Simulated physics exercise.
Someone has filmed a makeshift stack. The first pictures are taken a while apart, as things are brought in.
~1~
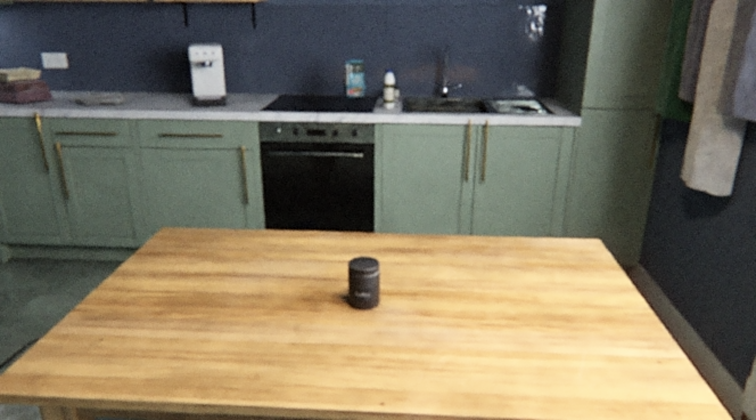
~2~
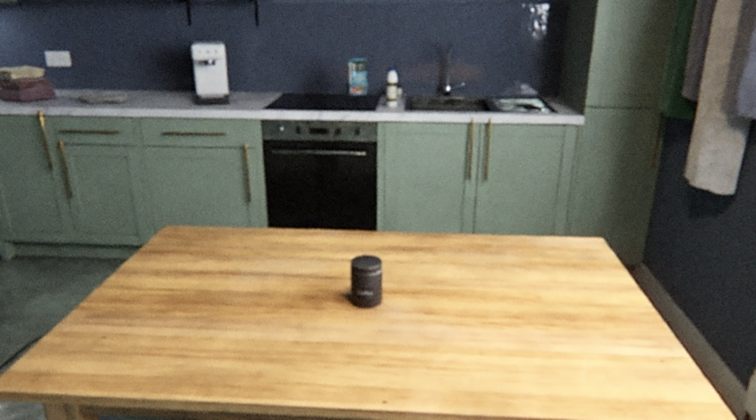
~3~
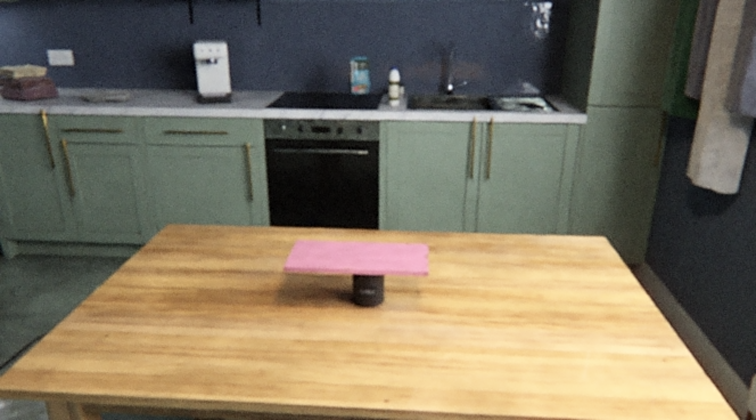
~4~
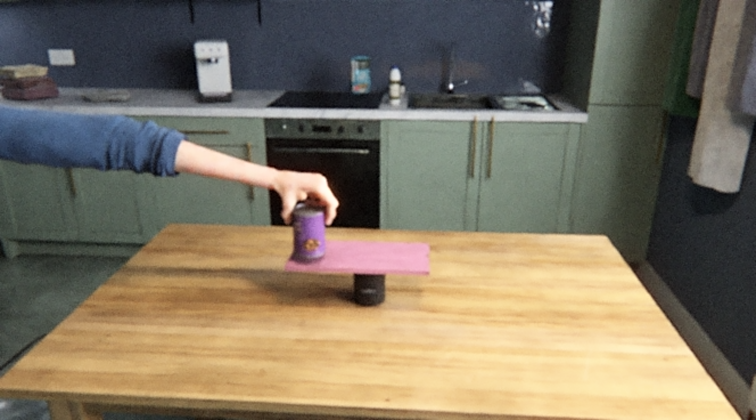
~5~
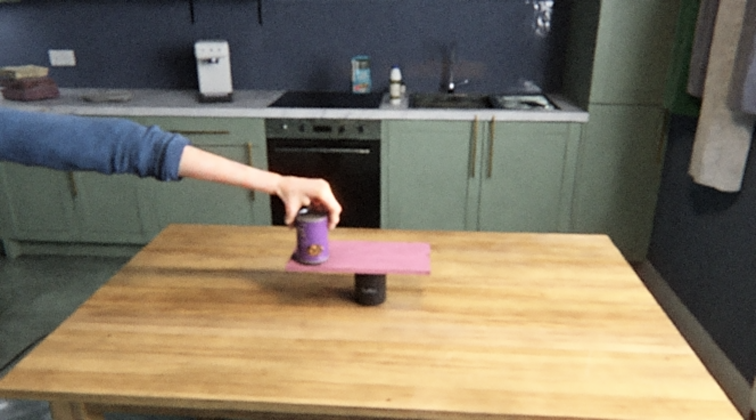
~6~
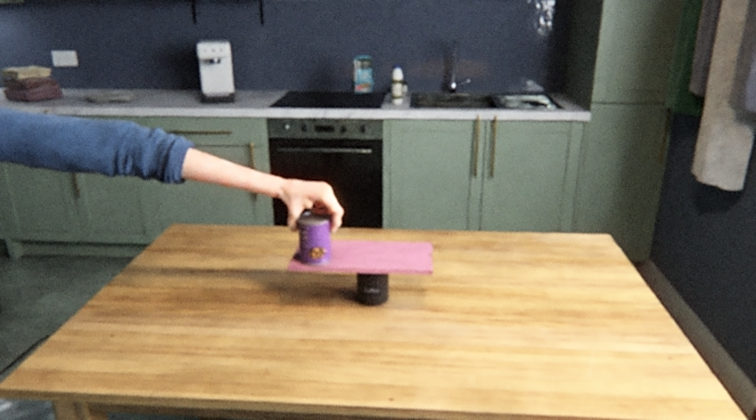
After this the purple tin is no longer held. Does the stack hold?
It comes apart.
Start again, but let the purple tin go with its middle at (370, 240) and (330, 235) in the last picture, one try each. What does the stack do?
First try: It holds; second try: It comes apart.
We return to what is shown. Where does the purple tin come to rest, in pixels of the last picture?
Around (259, 295).
Then, 0.30 s past the last view, purple tin now fallen; pink board rocked 43° from its first pose.
Then, 0.40 s past the last view, pink board rocked 46° from its first pose.
Then, 1.10 s past the last view, pink board rocked 34° from its first pose.
Finally, fallen, purple tin; moved from the start, pink board; black jar still in place. Final places as the last picture's camera would see them, purple tin near (258, 295). The stack gives way.
